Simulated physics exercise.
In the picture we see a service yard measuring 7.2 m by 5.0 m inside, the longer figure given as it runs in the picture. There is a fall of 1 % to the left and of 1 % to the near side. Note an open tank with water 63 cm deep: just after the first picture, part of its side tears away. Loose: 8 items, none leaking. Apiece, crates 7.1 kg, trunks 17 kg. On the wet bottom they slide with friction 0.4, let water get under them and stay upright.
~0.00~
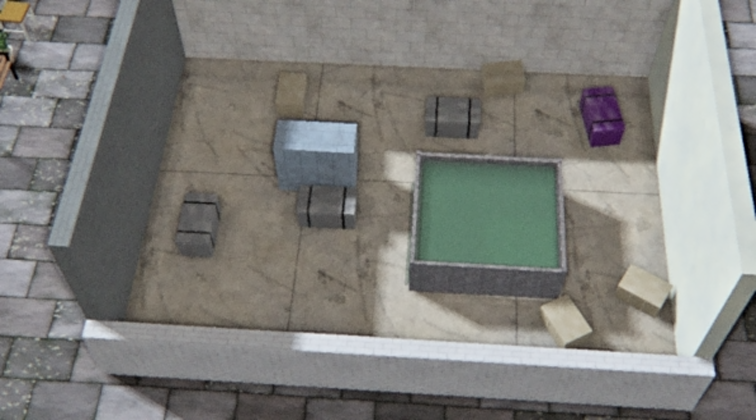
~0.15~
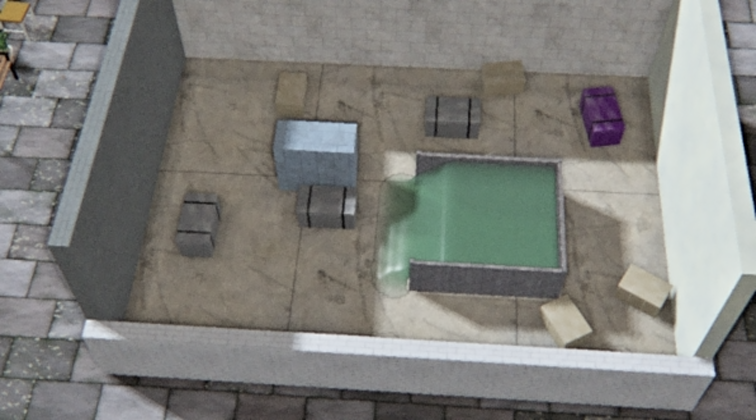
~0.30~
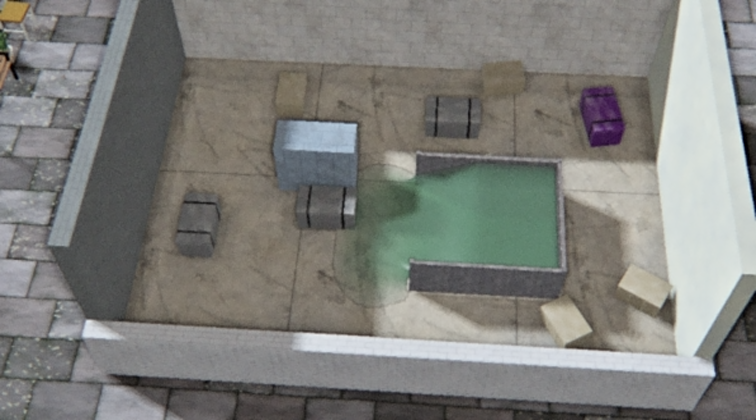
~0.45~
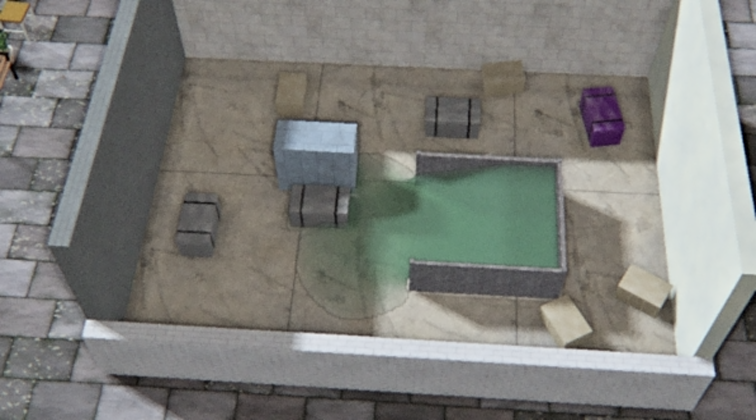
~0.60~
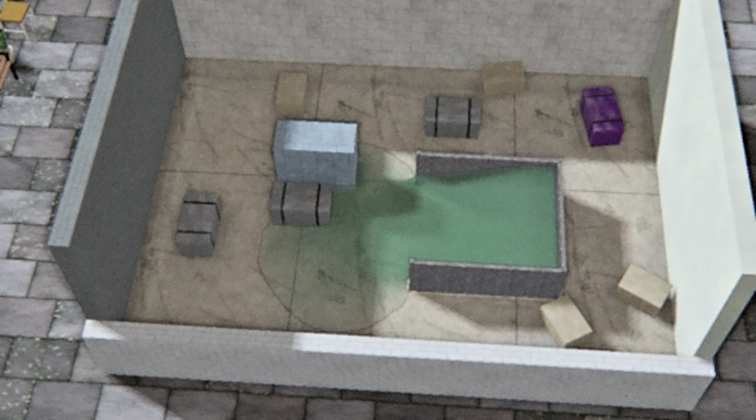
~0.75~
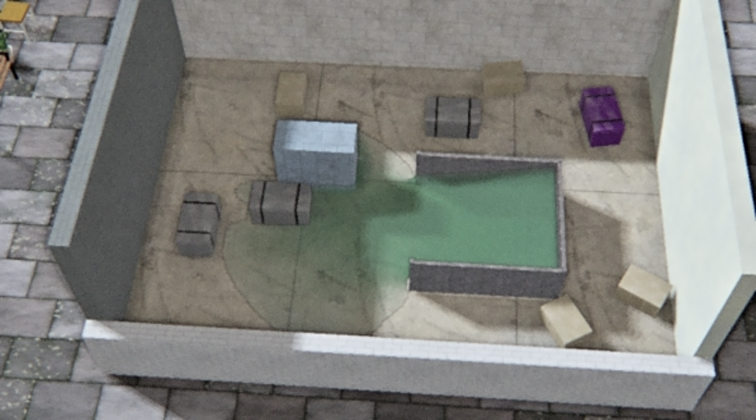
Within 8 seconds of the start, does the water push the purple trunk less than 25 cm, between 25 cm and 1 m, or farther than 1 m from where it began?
Less than 25 cm.
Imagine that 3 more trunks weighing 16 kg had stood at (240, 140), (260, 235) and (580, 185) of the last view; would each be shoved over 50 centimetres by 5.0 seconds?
From first to last: Surpasses it, surpasses it, does not reach it.
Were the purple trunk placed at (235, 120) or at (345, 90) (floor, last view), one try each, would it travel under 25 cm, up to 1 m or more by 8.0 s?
Respectively: It is shoved a long way; it is shoved a long way.
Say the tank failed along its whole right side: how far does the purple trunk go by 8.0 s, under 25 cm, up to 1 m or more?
So the purple trunk winds up far off.
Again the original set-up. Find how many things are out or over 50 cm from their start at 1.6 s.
2.
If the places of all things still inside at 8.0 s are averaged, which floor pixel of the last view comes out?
About (492, 167).
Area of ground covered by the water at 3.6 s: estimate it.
Roughly 22 m2 of it is wet.
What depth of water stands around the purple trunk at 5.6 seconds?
Near 0 cm deep.
After 1.6 s the purple trunk is near (604, 108), 0.0 m from its start, aground; 2 afloat.
After 3.6 s the purple trunk is near (604, 108), 0.0 m from its start, aground; 3 afloat.
After 5.6 s the purple trunk is near (604, 108), 0.0 m from its start, aground; 3 afloat.
After 8.0 s the purple trunk is near (604, 108), 0.0 m from its start, aground; 6 afloat.
